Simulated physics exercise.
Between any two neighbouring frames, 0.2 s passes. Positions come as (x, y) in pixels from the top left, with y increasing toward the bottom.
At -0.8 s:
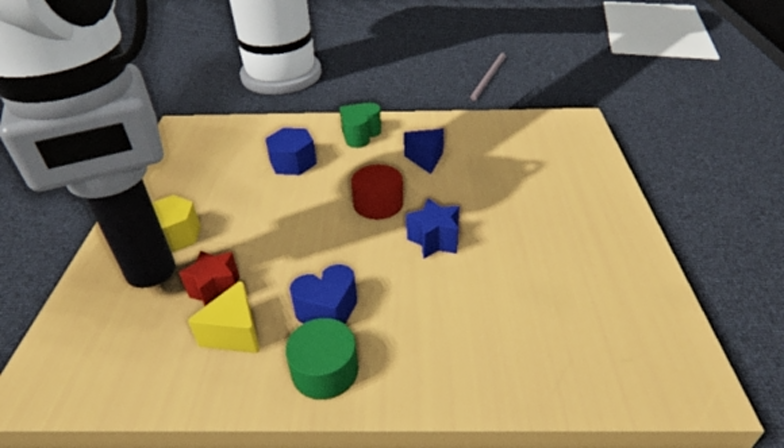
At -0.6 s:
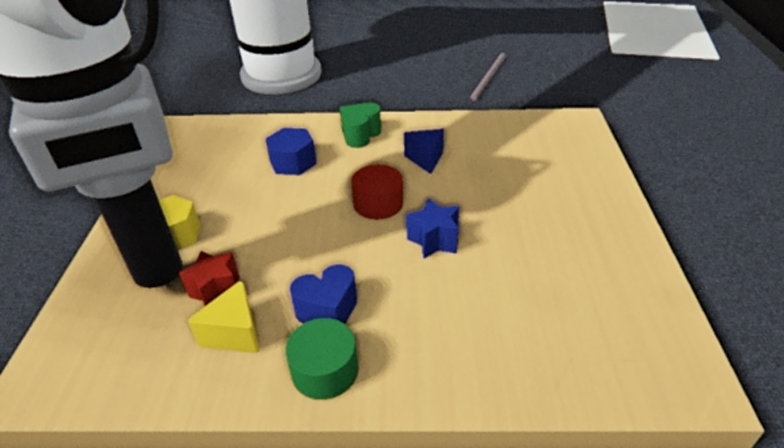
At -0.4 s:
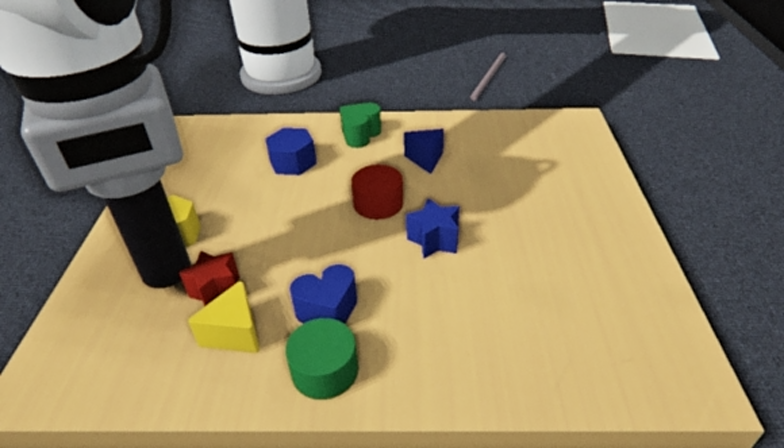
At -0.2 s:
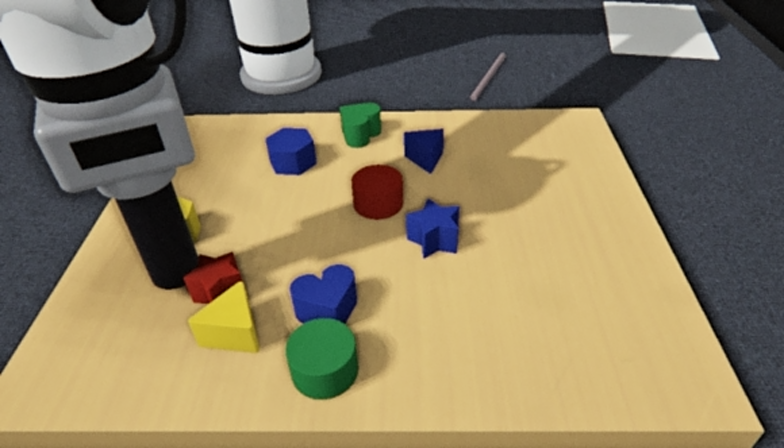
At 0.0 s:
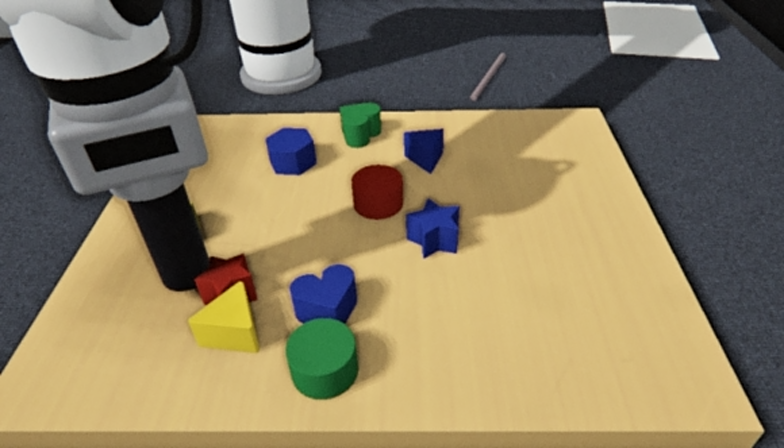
On a light wooden board scattered with coloured blocks, a robot arm's black rod moves slowly to the right beside a red star block, then nudges it slightly rightward while the other blocks stay where they are.
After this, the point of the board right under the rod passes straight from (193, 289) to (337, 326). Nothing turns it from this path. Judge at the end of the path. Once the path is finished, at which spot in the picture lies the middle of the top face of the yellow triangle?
Just about (248, 320).
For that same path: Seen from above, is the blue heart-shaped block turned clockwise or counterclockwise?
From above, counter-clockwise.
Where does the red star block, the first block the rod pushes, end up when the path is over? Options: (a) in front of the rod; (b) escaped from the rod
Choice a: In front of the rod.
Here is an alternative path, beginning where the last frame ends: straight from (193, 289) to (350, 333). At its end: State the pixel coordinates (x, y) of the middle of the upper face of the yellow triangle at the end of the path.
The spot you're after is about (249, 324) in the image.
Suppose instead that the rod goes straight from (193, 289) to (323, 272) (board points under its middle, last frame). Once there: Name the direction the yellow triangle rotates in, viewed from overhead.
Overhead view: Clockwise.
On the path given first. One third of the way, rod at (235, 286); red star block at (274, 281); yellow triangle at (245, 318), turned 55° clockwise; blue heart-shaped block at (336, 286).
Two thirds of the way, rod at (284, 298); red star block at (326, 293); yellow triangle at (248, 320), turned 65° clockwise; blue heart-shaped block at (389, 288), turned 25° anticlockwise.
At the end, rod at (335, 311); red star block at (379, 311); yellow triangle at (248, 320), turned 70° clockwise; green circle at (326, 350); blue heart-shaped block at (417, 287), turned 80° anticlockwise.
